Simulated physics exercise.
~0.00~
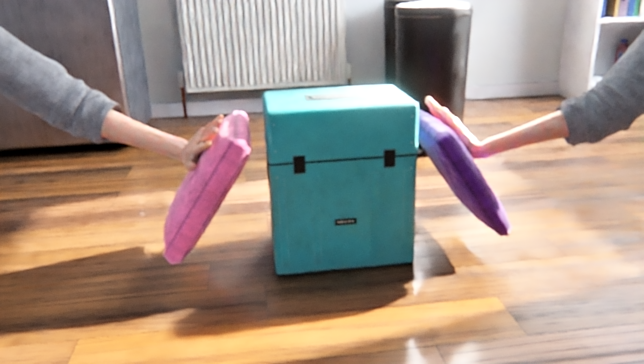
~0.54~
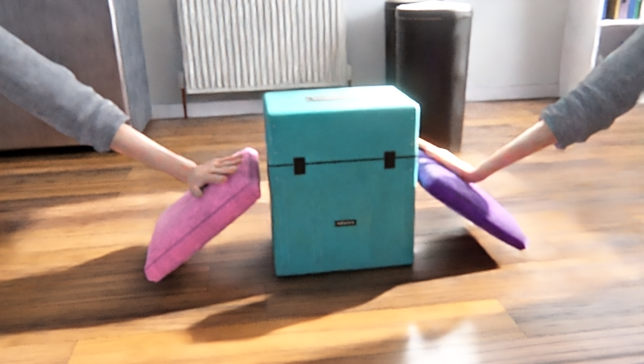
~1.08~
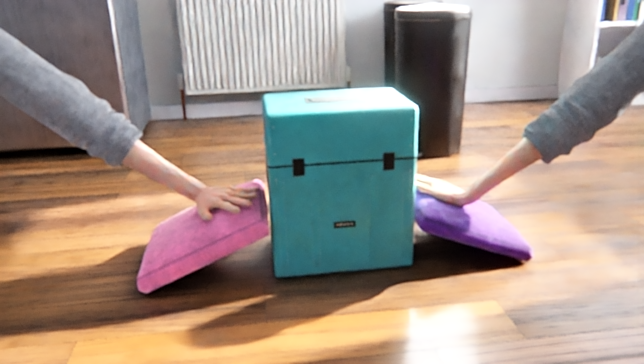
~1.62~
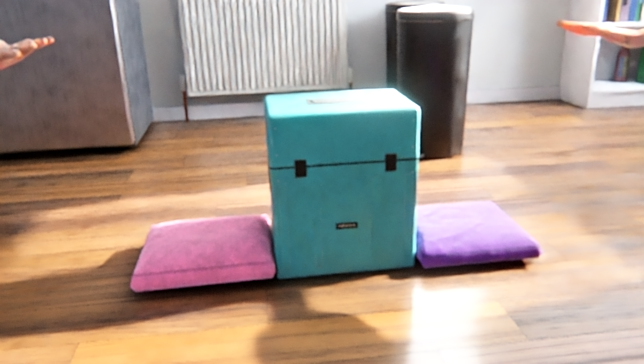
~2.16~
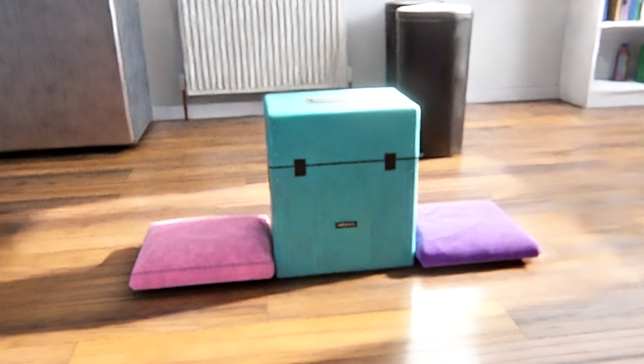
Pink and purple cushions tilting down either side of a turquoise chest under two hands, then lying flat as the hands withdraw.
